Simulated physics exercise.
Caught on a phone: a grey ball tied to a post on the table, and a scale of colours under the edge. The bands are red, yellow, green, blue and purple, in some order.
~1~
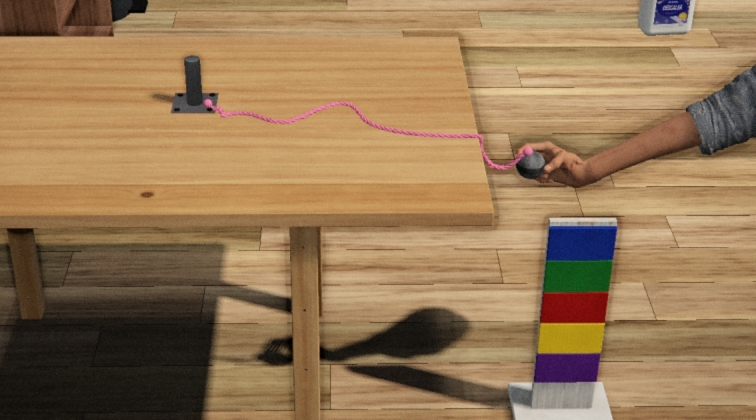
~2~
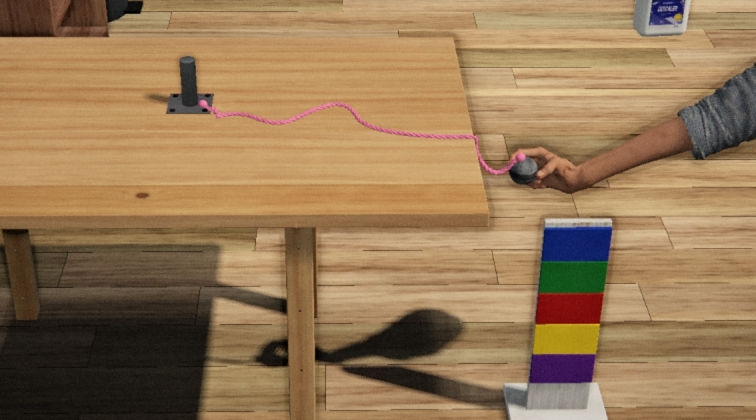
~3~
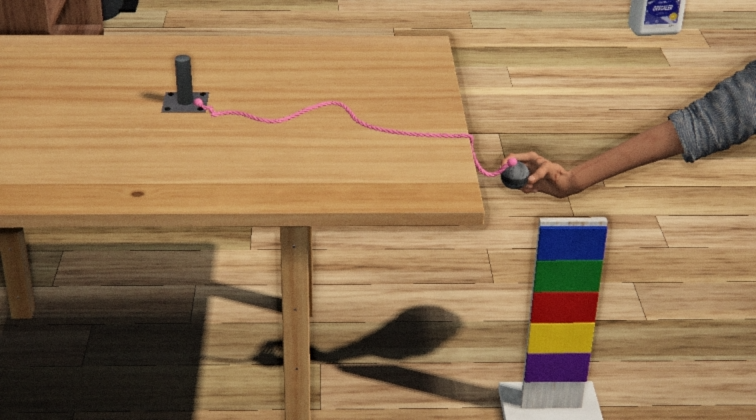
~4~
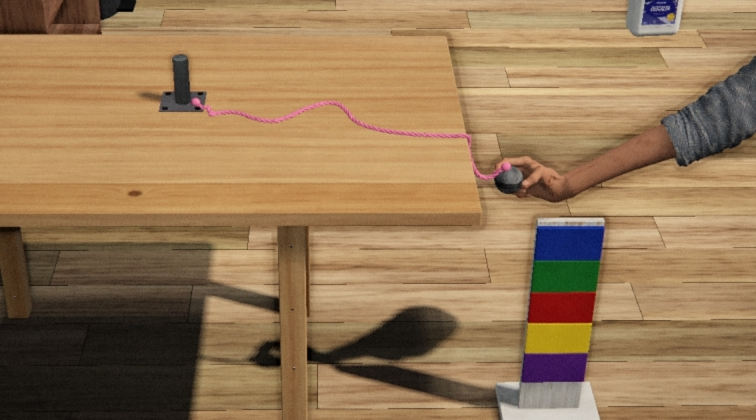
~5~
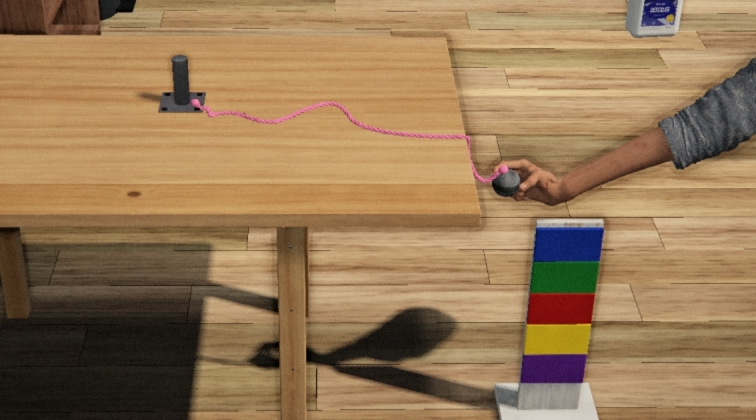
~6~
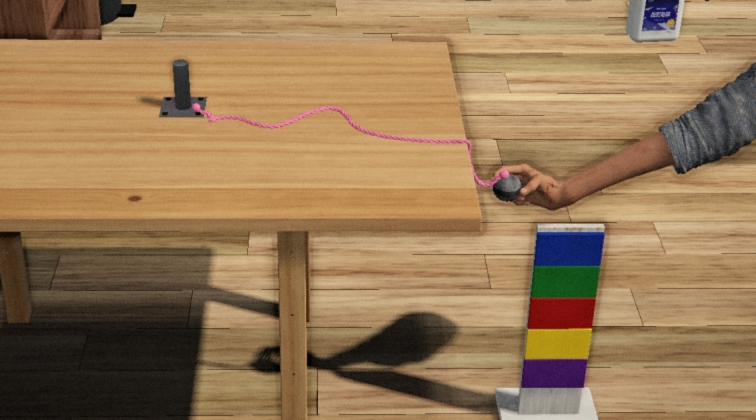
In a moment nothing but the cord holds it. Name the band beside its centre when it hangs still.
Its middle rests at the green band.
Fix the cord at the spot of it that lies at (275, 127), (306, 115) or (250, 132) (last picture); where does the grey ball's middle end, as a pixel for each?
About (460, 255), (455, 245) and (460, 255).
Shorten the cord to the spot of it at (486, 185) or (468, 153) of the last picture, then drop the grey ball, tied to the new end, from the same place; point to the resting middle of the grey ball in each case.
Near (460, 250) and (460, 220).
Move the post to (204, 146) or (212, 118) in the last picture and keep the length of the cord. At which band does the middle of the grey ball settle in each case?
One after the other, red; red.
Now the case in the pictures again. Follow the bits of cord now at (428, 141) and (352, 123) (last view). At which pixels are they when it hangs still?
The first at (463, 162), the second at (413, 123).
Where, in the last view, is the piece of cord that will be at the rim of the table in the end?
Near (397, 138).
Soon after, ball near (438, 270); level with green.
Then, ball near (463, 271); level with green.
At rest, ball near (459, 272); level with green. The green one.
